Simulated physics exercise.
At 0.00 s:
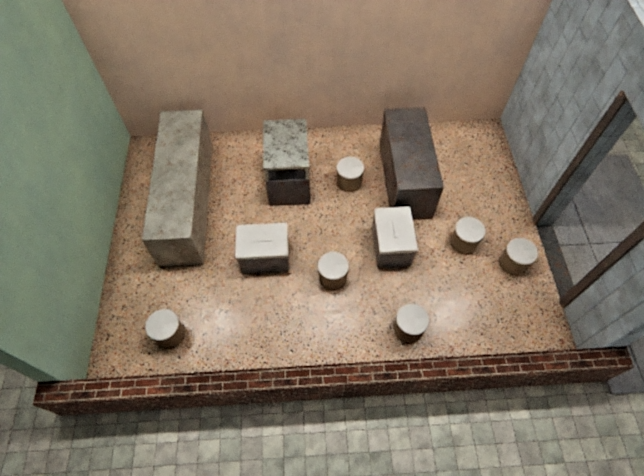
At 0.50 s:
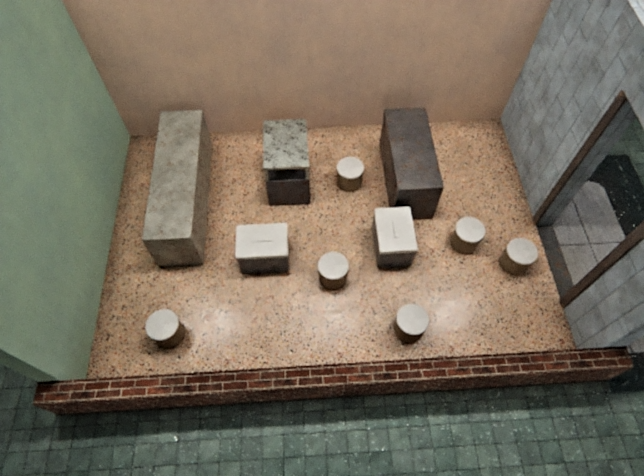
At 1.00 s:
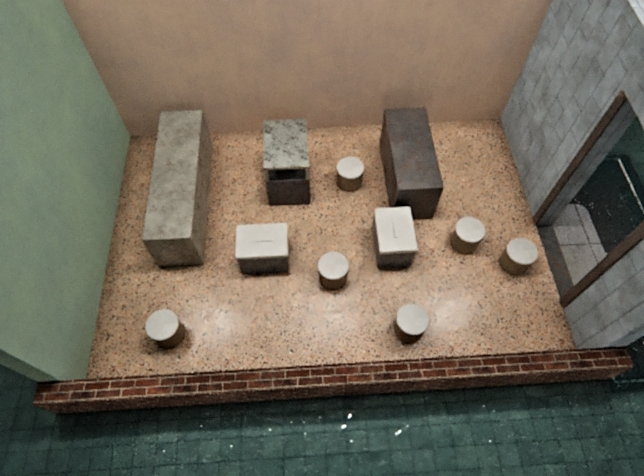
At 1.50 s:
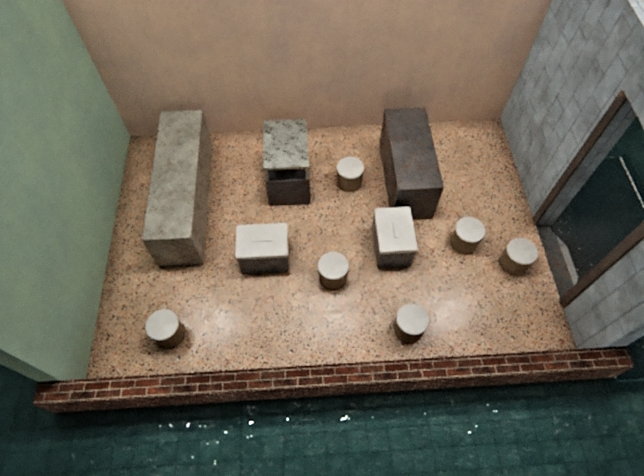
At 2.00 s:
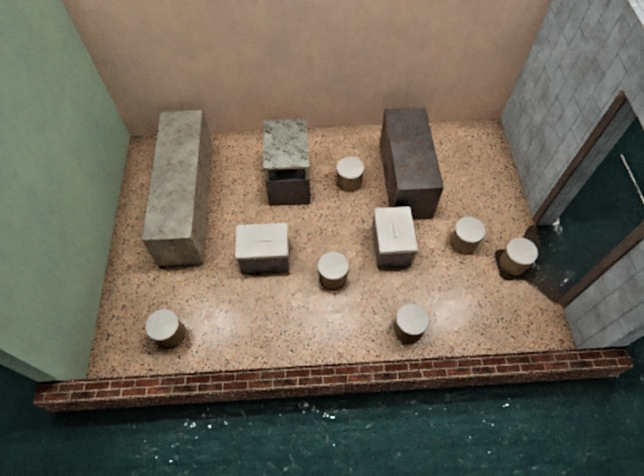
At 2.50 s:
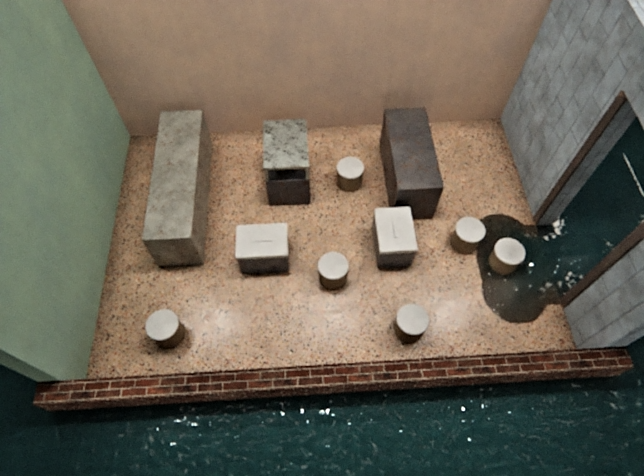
The footage shows dark green water covering the tiled ground outside a room of blocks and round pails, then entering through the doorway on the right and spreading across the speckled floor, where the nearest pail shifts slightly left.
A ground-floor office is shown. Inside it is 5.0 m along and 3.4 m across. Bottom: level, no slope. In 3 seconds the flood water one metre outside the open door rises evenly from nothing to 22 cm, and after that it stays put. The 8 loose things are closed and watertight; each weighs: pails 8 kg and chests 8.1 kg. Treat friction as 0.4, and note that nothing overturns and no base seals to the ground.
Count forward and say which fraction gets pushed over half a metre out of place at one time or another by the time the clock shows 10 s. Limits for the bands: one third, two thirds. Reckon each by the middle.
Band: Top, two thirds or more.
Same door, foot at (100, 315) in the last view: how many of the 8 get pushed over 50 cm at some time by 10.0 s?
The answer would then be 7.
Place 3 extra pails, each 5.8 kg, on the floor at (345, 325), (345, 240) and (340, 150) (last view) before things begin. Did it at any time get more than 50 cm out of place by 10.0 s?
Well, it goes above, above, below.
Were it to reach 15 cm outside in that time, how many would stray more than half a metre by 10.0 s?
You'd get 3 in that case.
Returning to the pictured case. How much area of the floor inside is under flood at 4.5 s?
My estimate is roughly 6.5 m2.
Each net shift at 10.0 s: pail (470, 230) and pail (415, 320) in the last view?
Net displacement, in order: 200 cm; 300 cm.
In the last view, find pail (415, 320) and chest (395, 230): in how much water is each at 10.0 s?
I'd estimate 14 cm for the first and 6 cm for the second.
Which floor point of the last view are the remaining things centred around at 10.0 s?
Around (213, 229).
After 3.5 s 1 of 8 are over 50 cm from their spots; 0 afloat.
After 4.5 s 3 of 8 are over 50 cm from their spots; 0 afloat.
After 7.0 s 5 of 8 are over 50 cm from their spots; 0 afloat.
After 10.0 s 7 of 8 are over 50 cm from their spots, and 7 have been at some point; 4 afloat.
